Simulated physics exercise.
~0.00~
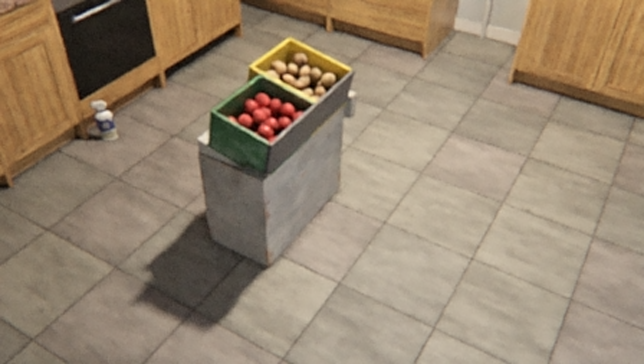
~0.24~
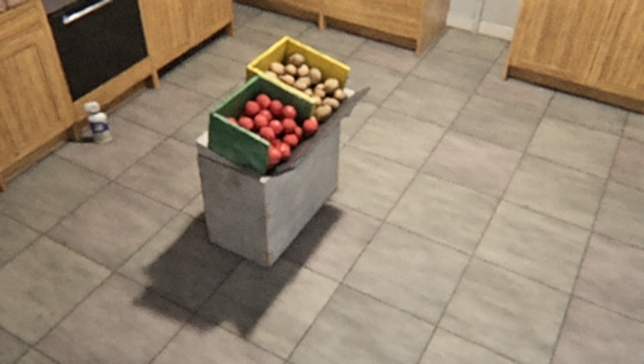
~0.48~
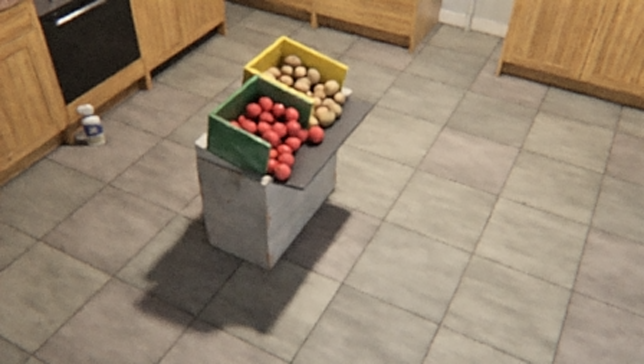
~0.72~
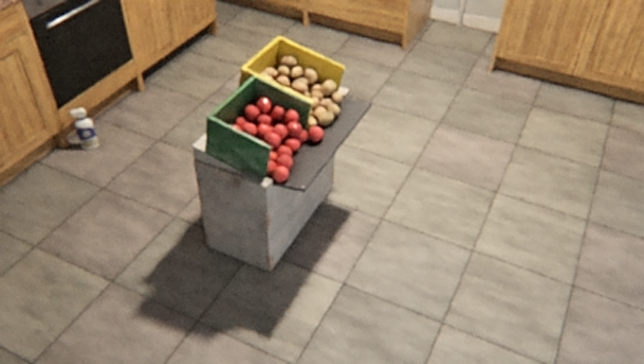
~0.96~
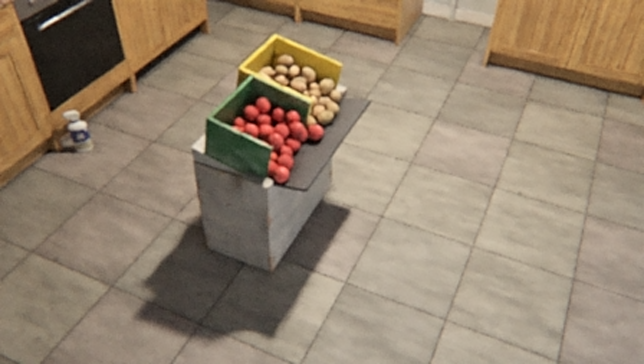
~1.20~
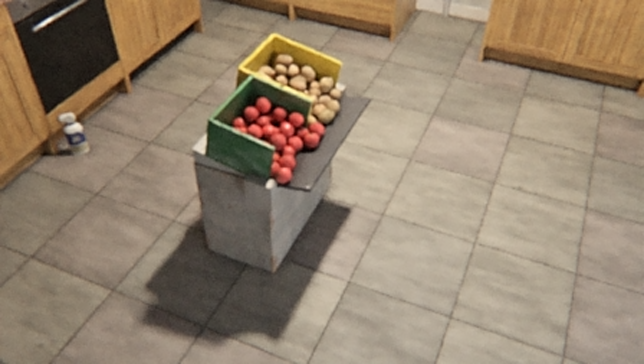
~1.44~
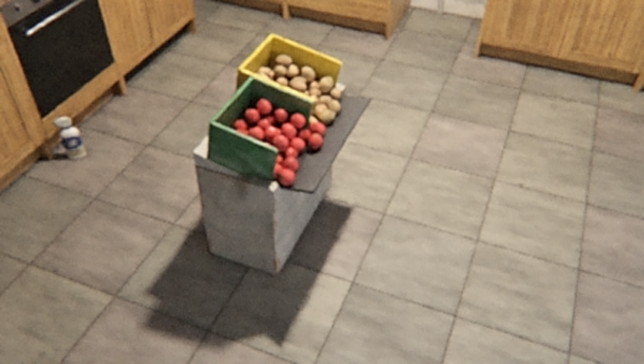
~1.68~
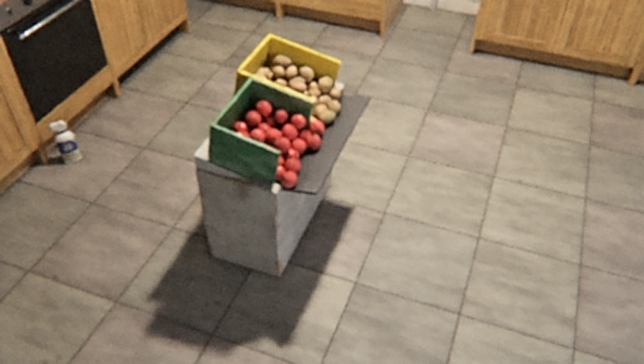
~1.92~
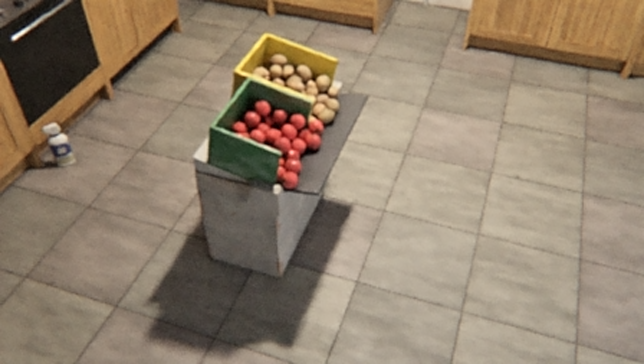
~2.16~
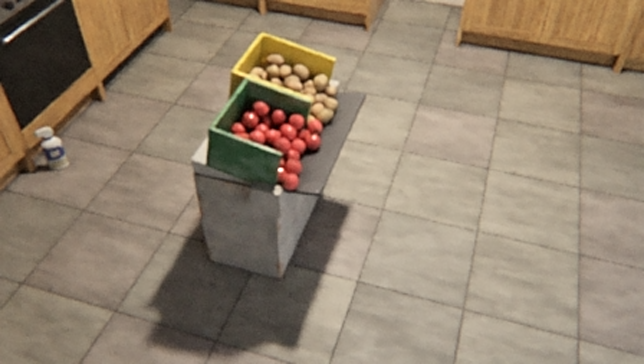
A grey block on a tiled kitchen floor held a yellow bin of potatoes and a green bin of red, round produce, until the dark flap across their low end swung down and some slid onto it, where they settled without any falling to the floor.
